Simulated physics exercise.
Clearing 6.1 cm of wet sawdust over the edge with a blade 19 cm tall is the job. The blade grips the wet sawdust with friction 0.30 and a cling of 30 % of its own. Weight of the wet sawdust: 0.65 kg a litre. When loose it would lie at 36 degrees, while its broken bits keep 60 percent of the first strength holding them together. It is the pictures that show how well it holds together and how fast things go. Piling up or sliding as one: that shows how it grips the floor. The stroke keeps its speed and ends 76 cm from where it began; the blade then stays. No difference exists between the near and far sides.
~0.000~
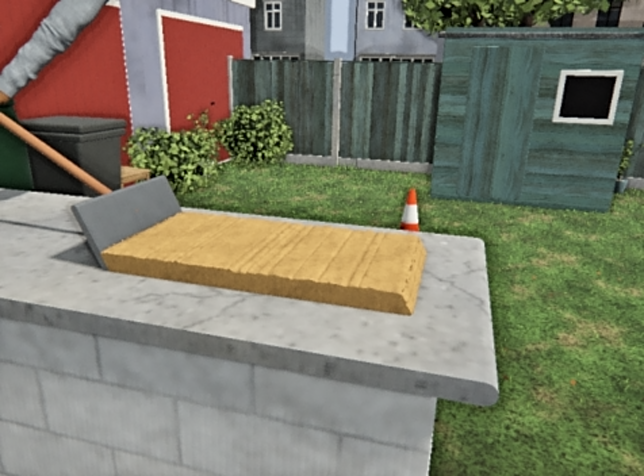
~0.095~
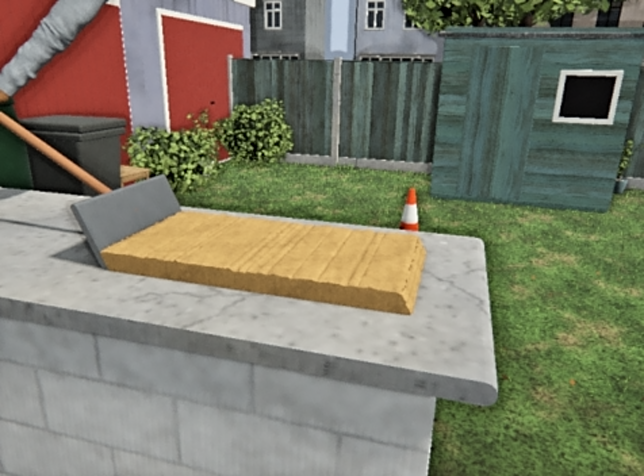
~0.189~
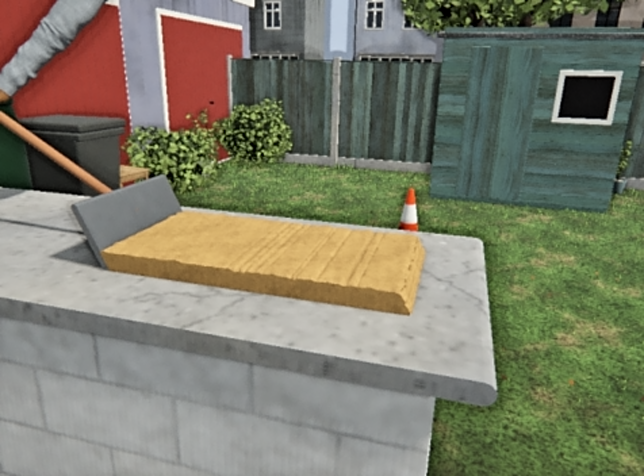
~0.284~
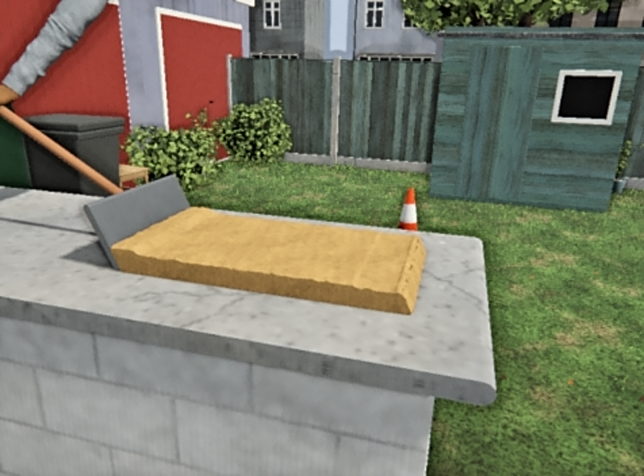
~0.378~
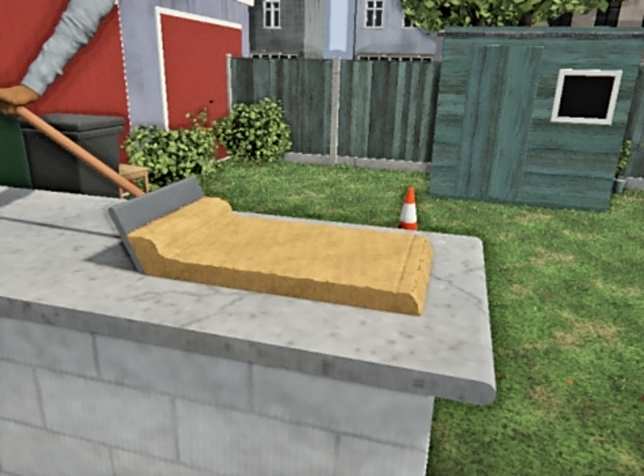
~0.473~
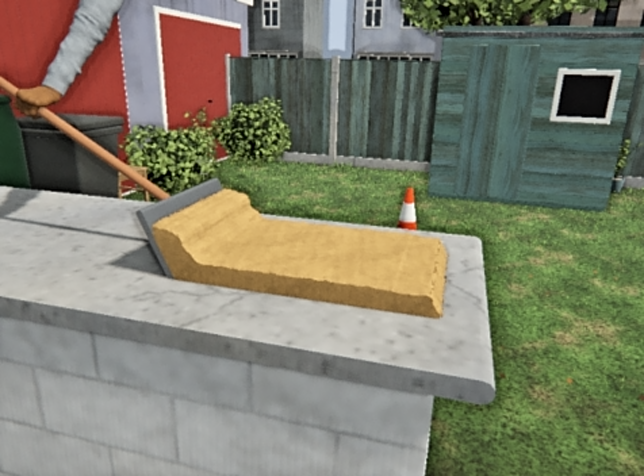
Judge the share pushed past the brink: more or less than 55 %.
It should land beneath the 55 % mark.
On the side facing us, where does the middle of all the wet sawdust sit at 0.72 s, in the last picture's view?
Around (359, 292).
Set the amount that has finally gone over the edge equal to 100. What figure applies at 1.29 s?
About 80 %.
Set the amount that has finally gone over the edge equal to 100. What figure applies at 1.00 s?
Reading: Approx. 40 per cent.
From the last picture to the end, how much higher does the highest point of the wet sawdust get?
The gap comes to roughly 0 centimetres.
After 0.72 s, 0 % has gone over the edge.
After 1.00 s, 20 % has gone over the edge.
After 1.29 s, 40 % has gone over the edge.
After 1.58 s, 47 % has gone over the edge.
After 1.68 s, 47 % has gone over the edge.
